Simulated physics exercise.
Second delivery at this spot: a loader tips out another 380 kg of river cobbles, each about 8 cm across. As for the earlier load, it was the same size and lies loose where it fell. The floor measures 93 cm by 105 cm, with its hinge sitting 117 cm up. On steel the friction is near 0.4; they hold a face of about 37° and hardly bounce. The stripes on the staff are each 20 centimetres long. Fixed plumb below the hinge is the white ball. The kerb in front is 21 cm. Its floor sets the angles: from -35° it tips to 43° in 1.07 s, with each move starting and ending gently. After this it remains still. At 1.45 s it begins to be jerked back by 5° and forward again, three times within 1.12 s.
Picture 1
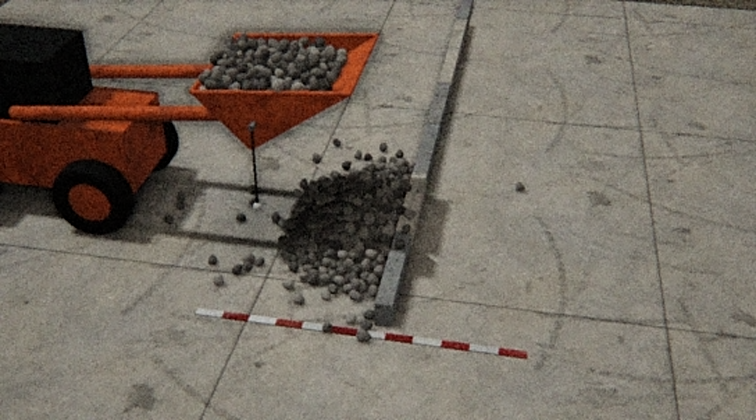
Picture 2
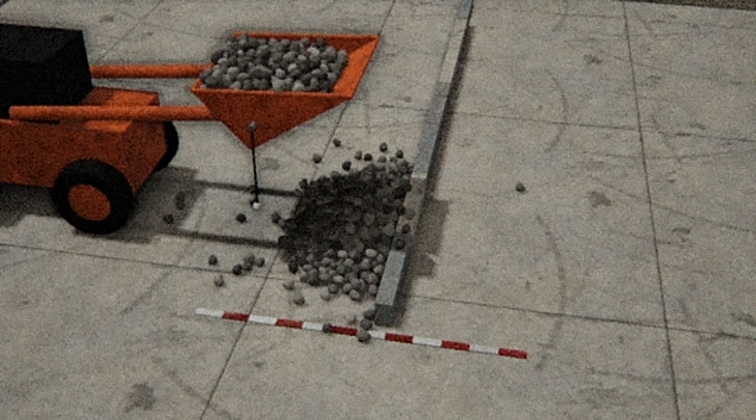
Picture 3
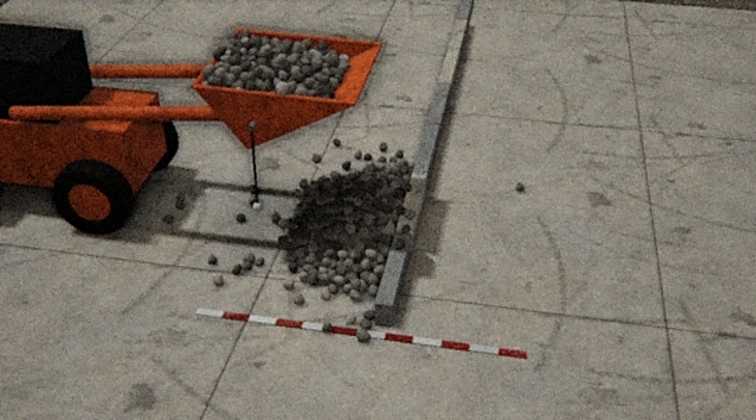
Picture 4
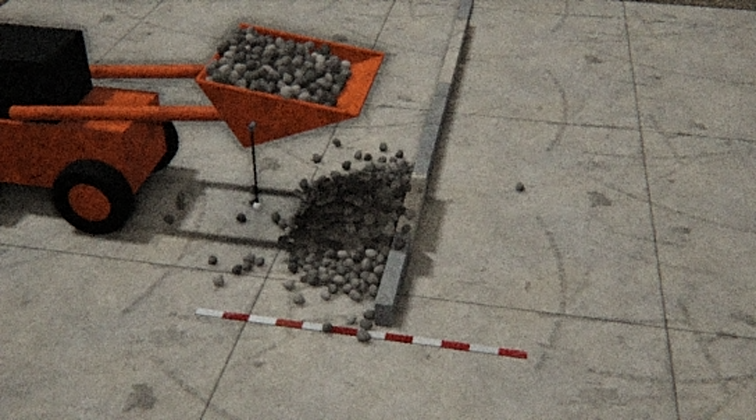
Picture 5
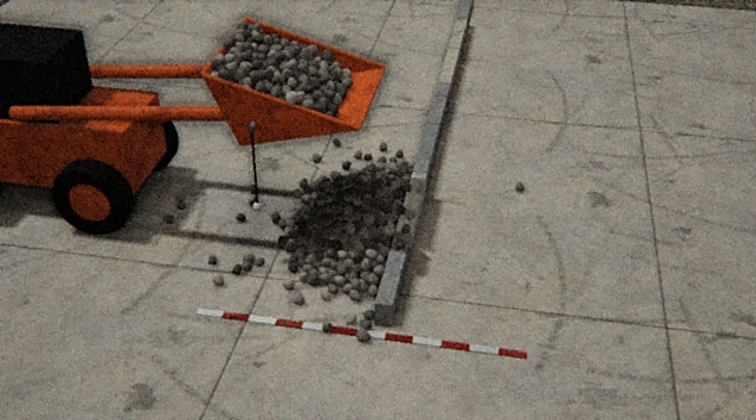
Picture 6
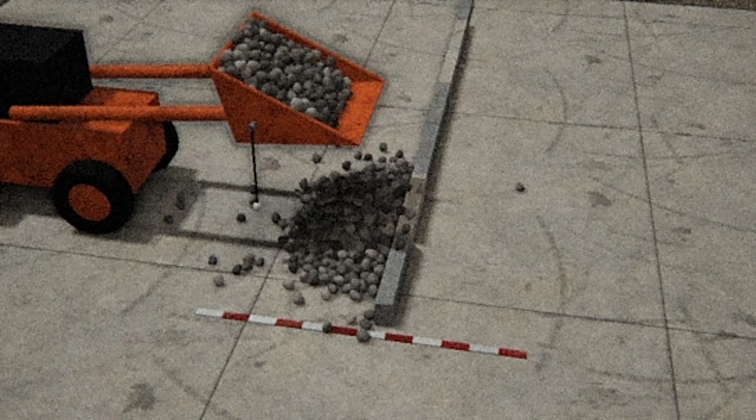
On a concrete floor, an orange loader's bucket full of grey stones slowly tilted forward, its front edge lowering above a loose heap of similar stones lying against a low kerb.
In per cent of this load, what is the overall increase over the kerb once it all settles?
19 out of 100, about.
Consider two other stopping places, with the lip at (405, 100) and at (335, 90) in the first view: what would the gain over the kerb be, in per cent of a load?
About 75 per cent from the first spot and 10 per cent from the second.
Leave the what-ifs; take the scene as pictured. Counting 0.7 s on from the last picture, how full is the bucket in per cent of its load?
50 %.
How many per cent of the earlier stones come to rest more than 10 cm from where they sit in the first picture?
Roughly 10 % of them.
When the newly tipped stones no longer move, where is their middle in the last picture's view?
(376, 208).
Then, 0.4 s after the last picture the floor is at 31°; in per cent of one load, 99 in the bucket, 102 on this side of the kerb; the foremost stones are at (416, 220).
Then, 0.7 s after the last picture the floor is at 43°; in per cent of one load, 52 in the bucket, 148 on this side of the kerb; the foremost stones are at (419, 213).
Then, 2.6 s after the last picture the floor is at 43°; in per cent of one load, 0 in the bucket, 182 on this side of the kerb, 19 over the kerb; the foremost stones are at (584, 265).
Then, 5.2 s after the last picture the floor is at 43°; in per cent of one load, 0 in the bucket, 182 on this side of the kerb, 19 over the kerb; the foremost stones are at (584, 265). Net gain over the kerb, 19.
